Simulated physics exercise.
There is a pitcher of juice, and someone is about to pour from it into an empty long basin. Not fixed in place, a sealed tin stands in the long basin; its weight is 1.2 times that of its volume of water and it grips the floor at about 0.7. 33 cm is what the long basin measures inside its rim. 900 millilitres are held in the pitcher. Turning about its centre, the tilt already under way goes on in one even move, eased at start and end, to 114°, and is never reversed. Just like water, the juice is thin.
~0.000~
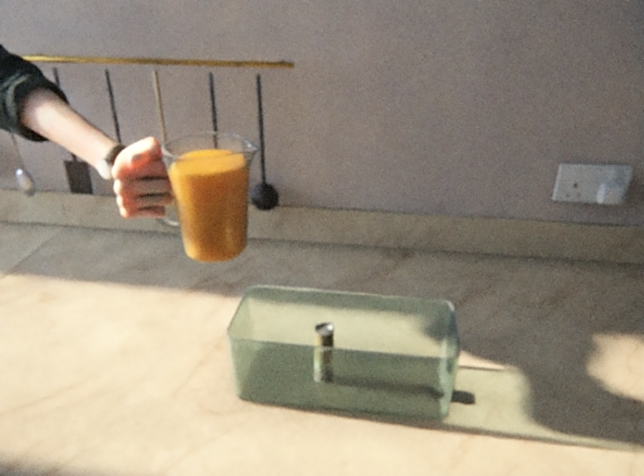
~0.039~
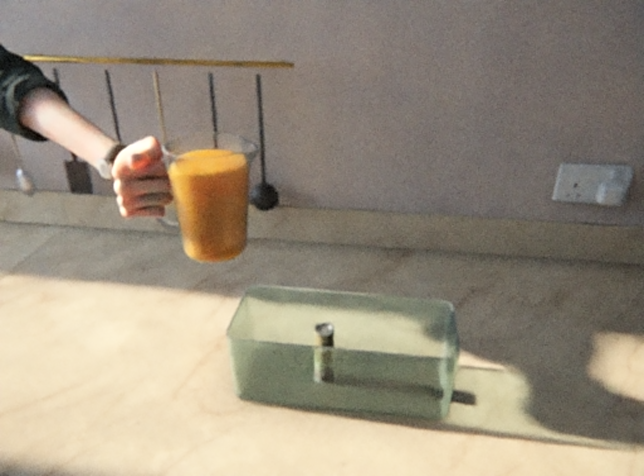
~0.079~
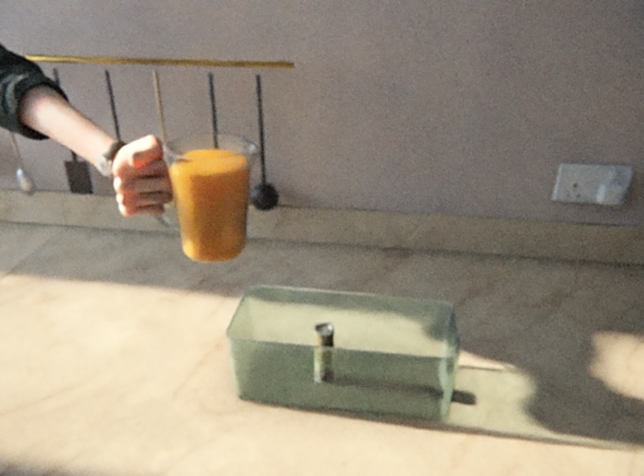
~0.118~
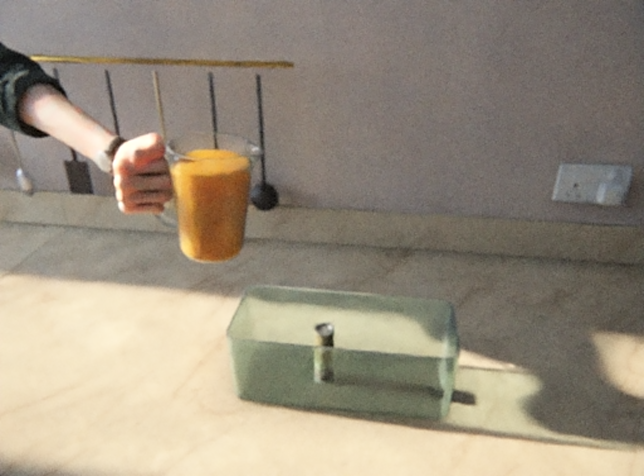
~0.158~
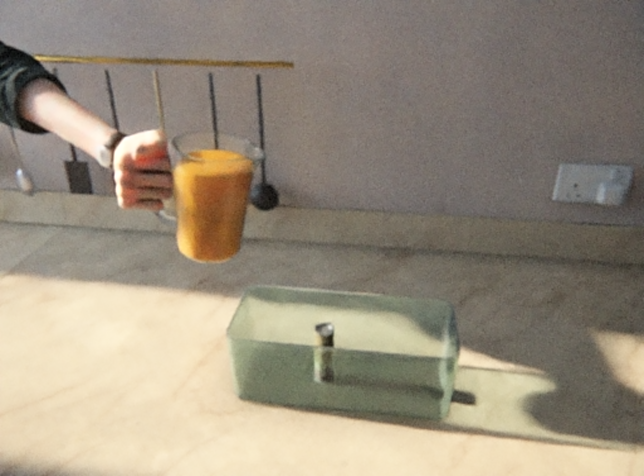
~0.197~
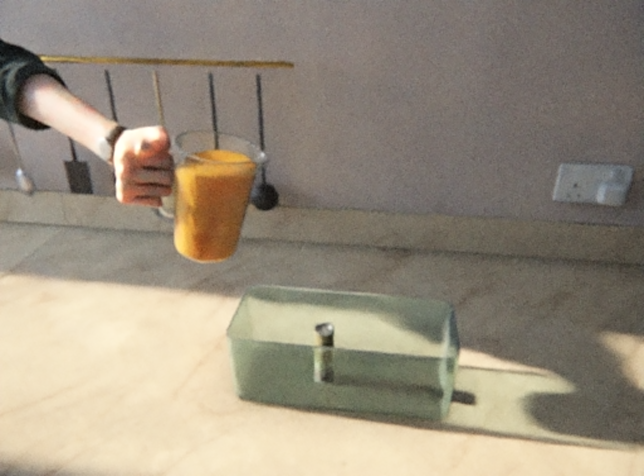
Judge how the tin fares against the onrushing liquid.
It comes down.
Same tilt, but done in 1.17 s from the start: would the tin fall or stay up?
Then it falls.
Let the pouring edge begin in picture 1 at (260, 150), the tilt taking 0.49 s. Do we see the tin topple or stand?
Then the tin comes down.
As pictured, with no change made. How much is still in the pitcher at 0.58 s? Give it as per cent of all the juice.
Close to 80 in a hundred.
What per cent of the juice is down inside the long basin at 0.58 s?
Roughly 2 percent of it.
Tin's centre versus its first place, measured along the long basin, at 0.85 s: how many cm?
About 0 cm.
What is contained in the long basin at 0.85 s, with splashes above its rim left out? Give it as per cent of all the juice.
50 per cent, give or take a little.
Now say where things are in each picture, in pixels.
In the first frame, it leans 0°; its right rim is at (258, 149); the juice meets the walls at (173, 158) and (248, 163); the long basin's rim runs from (237, 310) to (456, 329); the tin's top is at (324, 331).
In the second frame, it leans 0°; its right rim is at (259, 149); the juice meets the walls at (173, 158) and (248, 163).
In the third frame, it leans 2°; its right rim is at (260, 150); the juice meets the walls at (174, 157) and (249, 164).
In the fourth frame, it leans 4°; its right rim is at (262, 153); the juice meets the walls at (176, 157) and (250, 164).
In the fifth frame, it leans 7°; its right rim is at (265, 156); the juice meets the walls at (178, 157) and (253, 166).
In the sixth frame, it leans 11°; its right rim is at (269, 160); the juice meets the walls at (180, 159) and (257, 166).
Then, 0.58 s in, the tilt is 75° and 80 per cent is still to pour; the tin stands where it began.
Then, 0.85 s in, the tilt is 111° and 25 per cent is still to pour; the tin stands where it began.
Then, 1.14 s in, the tilt is 114° and 0 per cent is still to pour; the tin leans 50°.
Then, 1.46 s in, the tilt is 114° and 0 per cent is still to pour; the tin lies on its side.
Finally, the tin lies on its side.
